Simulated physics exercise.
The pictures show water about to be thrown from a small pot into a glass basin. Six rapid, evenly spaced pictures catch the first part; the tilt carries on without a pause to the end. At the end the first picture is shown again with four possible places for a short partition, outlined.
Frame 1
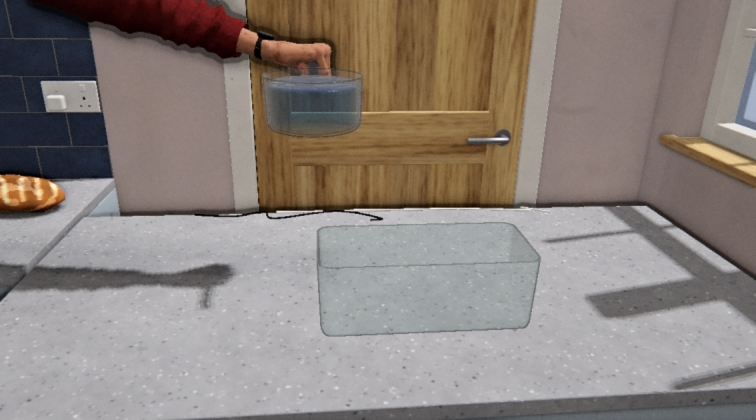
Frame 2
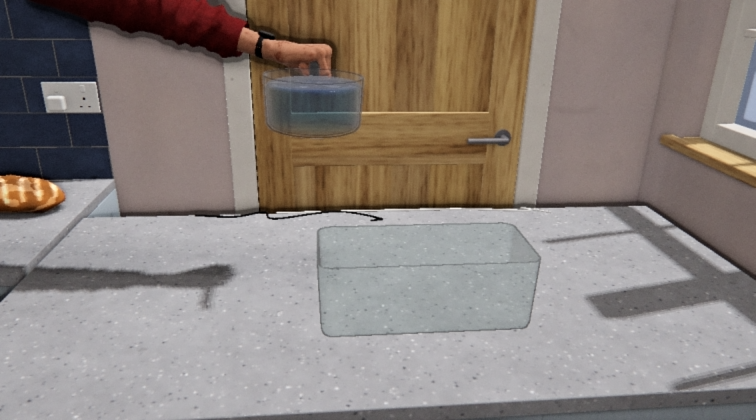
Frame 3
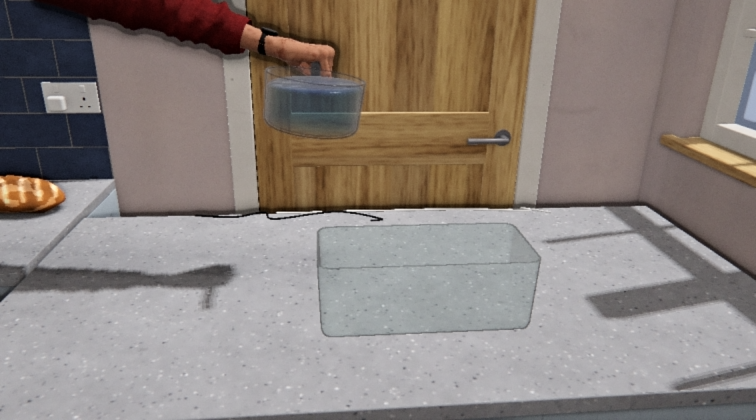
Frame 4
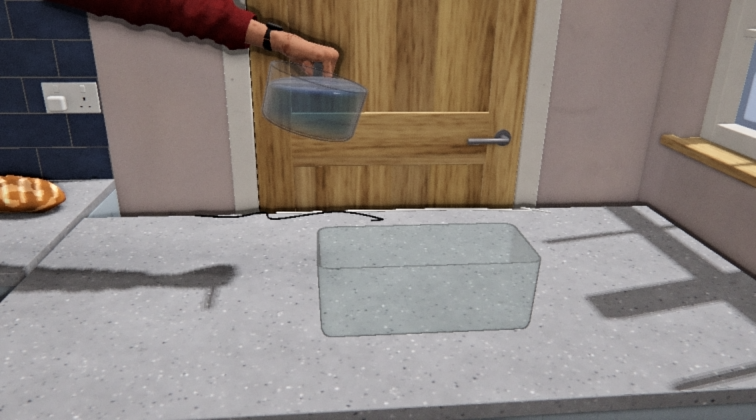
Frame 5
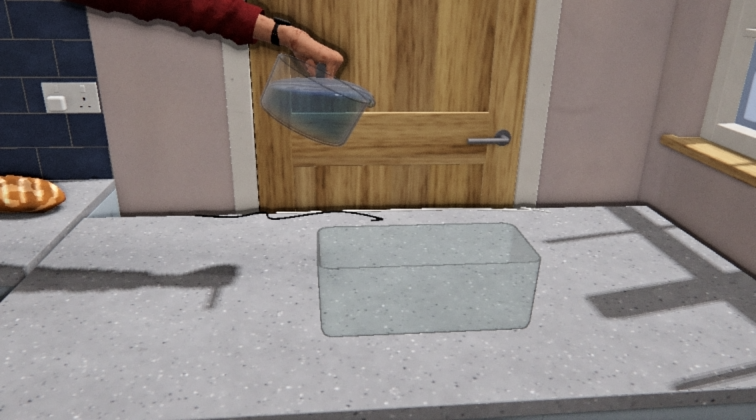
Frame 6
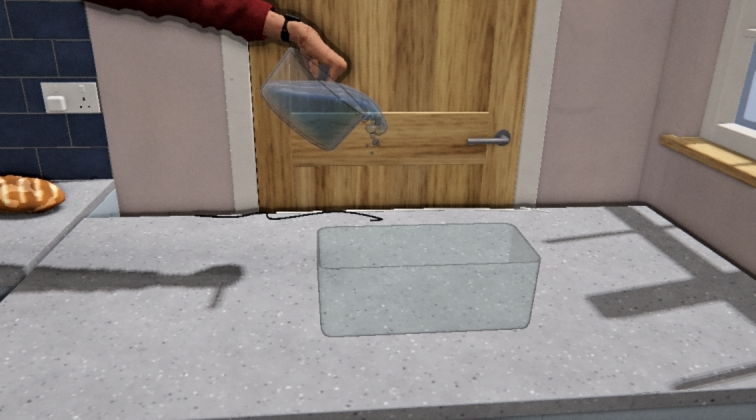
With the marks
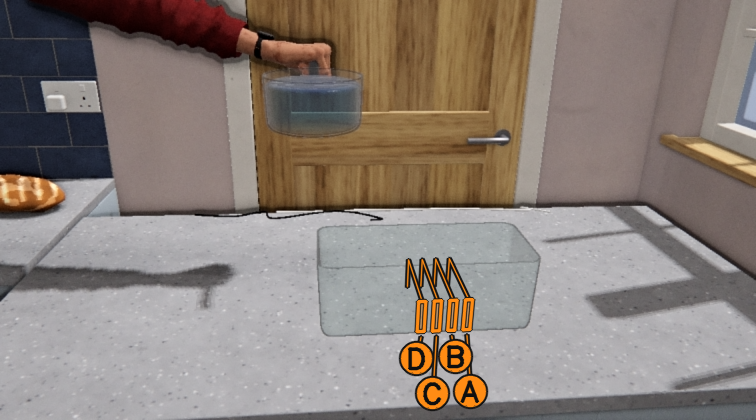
The video shows a hand in a red sleeve holding a clear container of water above and left of an empty glass basin on a counter, then tilting it rightward until water runs over its lip.
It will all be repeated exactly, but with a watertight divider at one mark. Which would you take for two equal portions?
Go for D.
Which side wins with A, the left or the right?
More ends on the left.
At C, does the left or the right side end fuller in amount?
The left one.
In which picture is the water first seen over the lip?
In picture 5.
On the marked copy, A at (466, 335); B at (451, 335); C at (436, 336); D at (421, 337).
If A is chosen, about 89 % ends left of the wall and 9 % right of it.
If B is chosen, about 93 % ends left of the wall and 5 % right of it; 3 % is lost outside.
If C is chosen, about 77 % ends left of the wall and 18 % right of it; 5 % is lost outside.
If D is chosen, about 49 % ends left of the wall and 47 % right of it; 3 % is lost outside.
